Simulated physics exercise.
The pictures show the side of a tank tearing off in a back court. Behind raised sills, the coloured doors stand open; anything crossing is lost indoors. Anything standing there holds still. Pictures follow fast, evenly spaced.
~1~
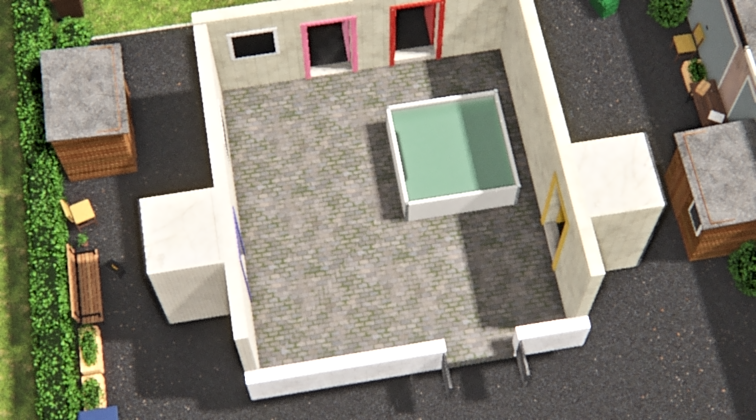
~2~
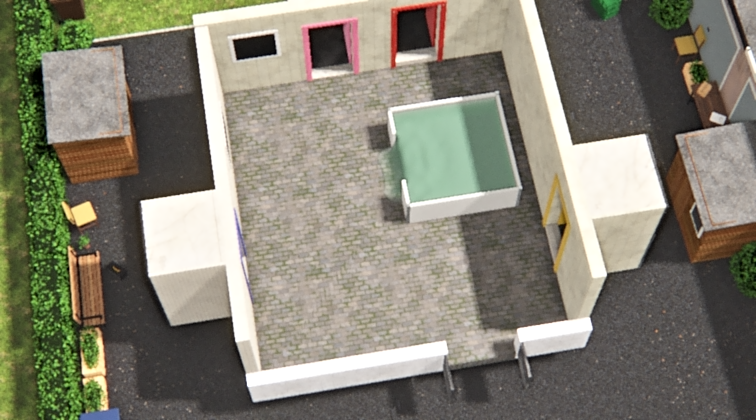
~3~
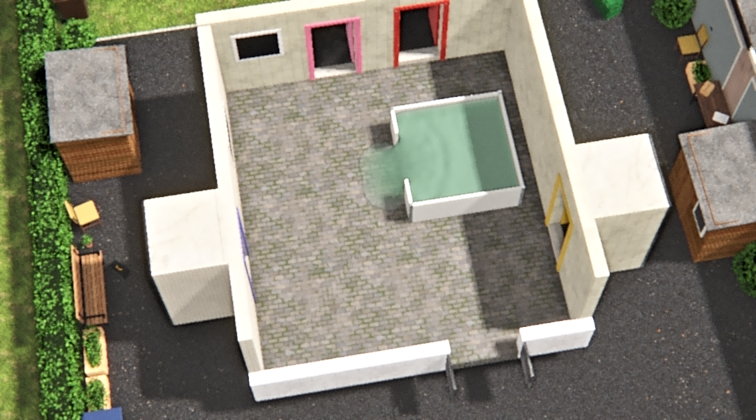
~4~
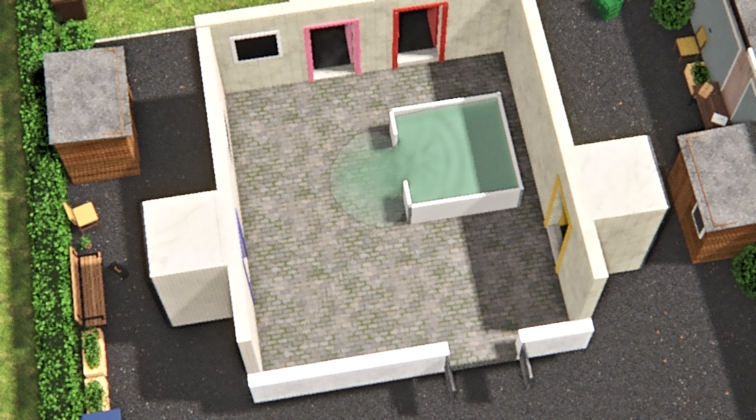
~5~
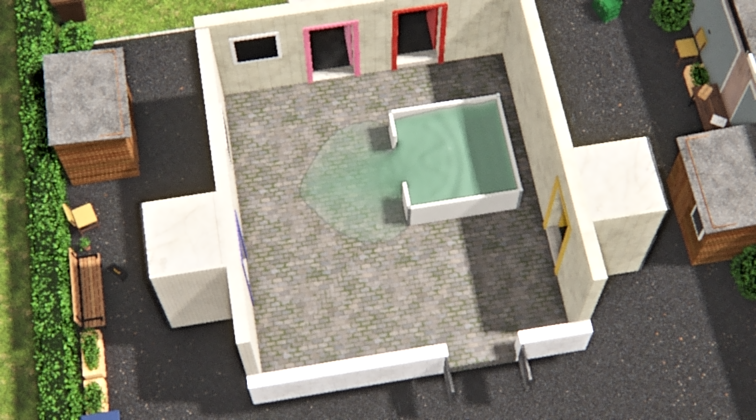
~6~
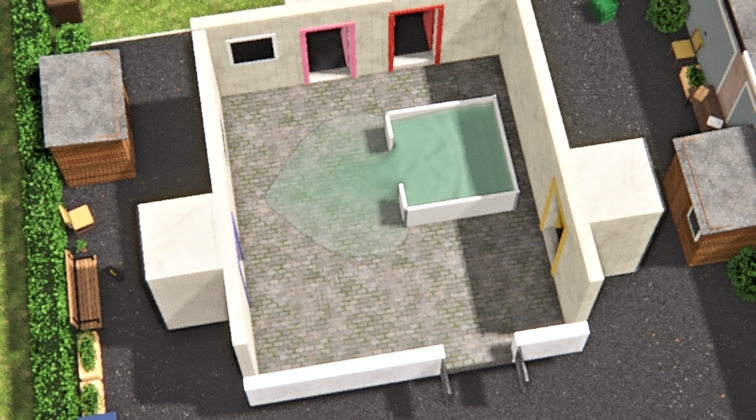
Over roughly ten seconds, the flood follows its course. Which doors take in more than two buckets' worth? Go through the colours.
I expect the red door to stay within two buckets; I expect the yellow door to stay within two buckets; I expect the pink door to go over the limit; I expect the blue door to go over the limit.
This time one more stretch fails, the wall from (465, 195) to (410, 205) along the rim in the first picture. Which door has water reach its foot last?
The red one.
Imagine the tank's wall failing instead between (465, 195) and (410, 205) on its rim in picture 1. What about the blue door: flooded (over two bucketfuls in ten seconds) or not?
As far as I can tell, the blue door door comes in lower.
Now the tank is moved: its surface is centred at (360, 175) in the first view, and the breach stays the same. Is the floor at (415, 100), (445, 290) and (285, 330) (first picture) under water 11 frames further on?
Check in sequence: Still parched, still parched, soaked through.
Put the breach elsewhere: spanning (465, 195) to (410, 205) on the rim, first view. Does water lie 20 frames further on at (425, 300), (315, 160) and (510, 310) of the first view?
One after the other: Wet, dry, flooded.
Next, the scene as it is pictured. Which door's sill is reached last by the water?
That is the one in yellow.
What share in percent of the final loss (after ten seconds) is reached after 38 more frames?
My reading is near 65 per cent.
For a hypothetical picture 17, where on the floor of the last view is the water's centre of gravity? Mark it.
Around pixel (382, 178) of the last picture.
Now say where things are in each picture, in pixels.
The first picture shows still water in the water tank at (452, 148).
In the second picture, water pours out at (400, 169) and has run to (385, 151).
In the third picture, the front is at (364, 159), out from the gap at (403, 169).
In the fourth picture, the front is at (337, 197), out from the gap at (402, 170).
In the fifth picture, water pours out at (401, 171) and has run to (306, 197).
In the sixth picture, the front is at (271, 201), out from the gap at (397, 172).
A moment on, water covers 35 % of the floor; the red door not reached, the yellow door not reached, the pink door not reached, the blue door wet at the sill, nothing in.
Next, water covers 45 % of the floor; the red door not reached, the yellow door not reached, the pink door wet at the sill, nothing in, the blue door over two buckets in.
Then, water covers 45 % of the floor; the red door not reached, the yellow door not reached, the pink door wet at the sill, nothing in, the blue door far over two buckets in.
Later, water covers 90 % of the floor; the red door wet at the sill, nothing in, the yellow door not reached, the pink door under two buckets in, the blue door far over two buckets in.
In the end, water covers 100 % of the floor; the red door wet at the sill, nothing in, the yellow door wet at the sill, nothing in, the pink door over two buckets in, the blue door far over two buckets in.
